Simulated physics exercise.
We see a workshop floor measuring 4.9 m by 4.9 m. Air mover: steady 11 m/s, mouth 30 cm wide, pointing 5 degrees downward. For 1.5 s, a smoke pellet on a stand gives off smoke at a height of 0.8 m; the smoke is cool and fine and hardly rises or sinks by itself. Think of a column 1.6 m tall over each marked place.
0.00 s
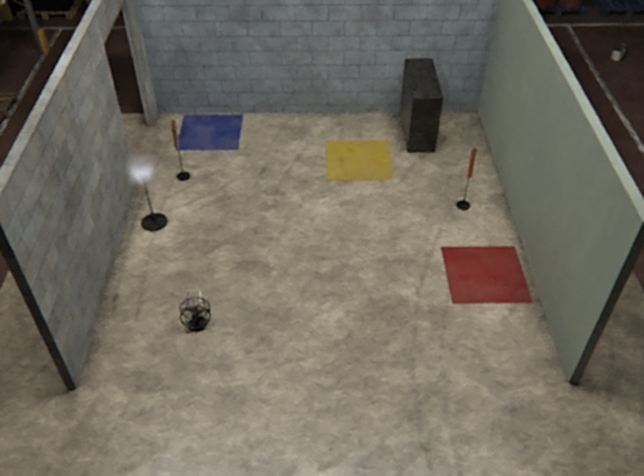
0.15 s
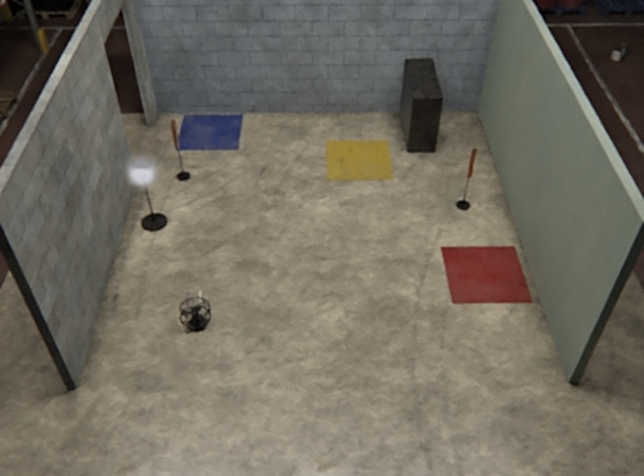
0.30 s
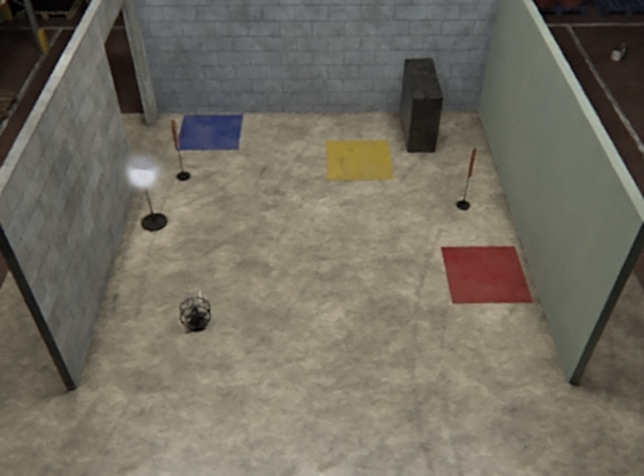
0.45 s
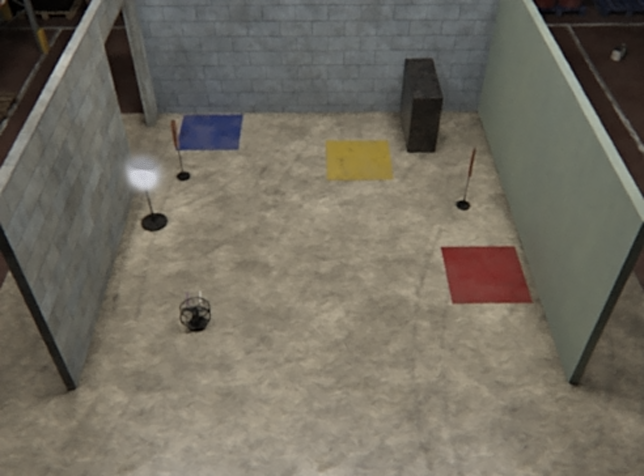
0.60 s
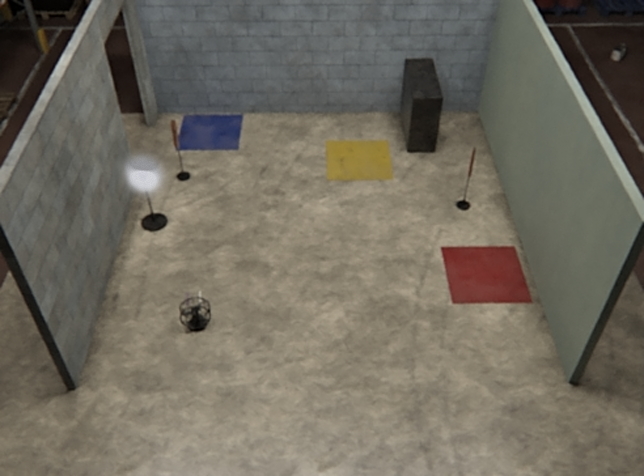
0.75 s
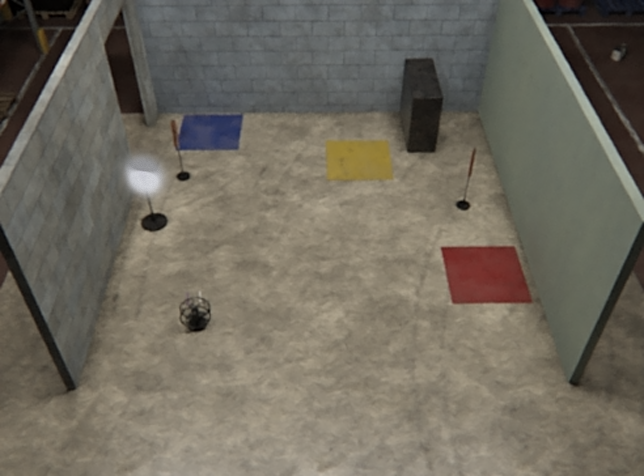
A small pale puff of smoke hangs almost still around a stand on the left.
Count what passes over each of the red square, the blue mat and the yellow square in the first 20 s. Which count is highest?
It is blue.
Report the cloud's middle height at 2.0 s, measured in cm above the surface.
Its middle sits roughly 50 cm above the surface.
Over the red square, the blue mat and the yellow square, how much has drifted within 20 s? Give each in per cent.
0 % red, 20 % blue, 0 % yellow.
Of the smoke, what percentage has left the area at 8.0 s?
Roughly 100 per cent.
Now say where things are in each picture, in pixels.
In the first frame, the smoke is thickest near (141, 170), the smoke pellet on a stand stands at (144, 181) and the air mover is at (195, 312).
In the second frame, the smoke is thickest near (142, 171), the yellow square is centred on (359, 160), the blue mat is centred on (210, 132) and the red square is centred on (485, 274).
In the third frame, the smoke is thickest near (142, 172), a ribbon ends at (470, 177) and a ribbon ends at (177, 146).
In the fourth frame, the smoke is thickest near (143, 172) and the top of a machine is at (424, 77).
In the fifth frame, the smoke is thickest near (143, 173).
In the sixth frame, the smoke is thickest near (144, 175), a ribbon ends at (469, 177) and a ribbon ends at (177, 146).
By 2.0 s we count, 0 % has passed over the yellow square, 0 % over the blue mat and 0 % over the red square, with 100 % still about or yet to come, and the middle of the rest is near (149, 184).
By 4.0 s we count, 0 % has passed over the yellow square, 16 % over the blue mat and 0 % over the red square, with 59 % still about or yet to come, and the middle of the rest is near (147, 91).
By 8.0 s we count, 0 % has passed over the yellow square, 22 % over the blue mat and 0 % over the red square, with 2 % still about or yet to come.
By 20.0 s we count, 0 % has passed over the yellow square, 22 % over the blue mat and 0 % over the red square, with 0 % still about or yet to come.
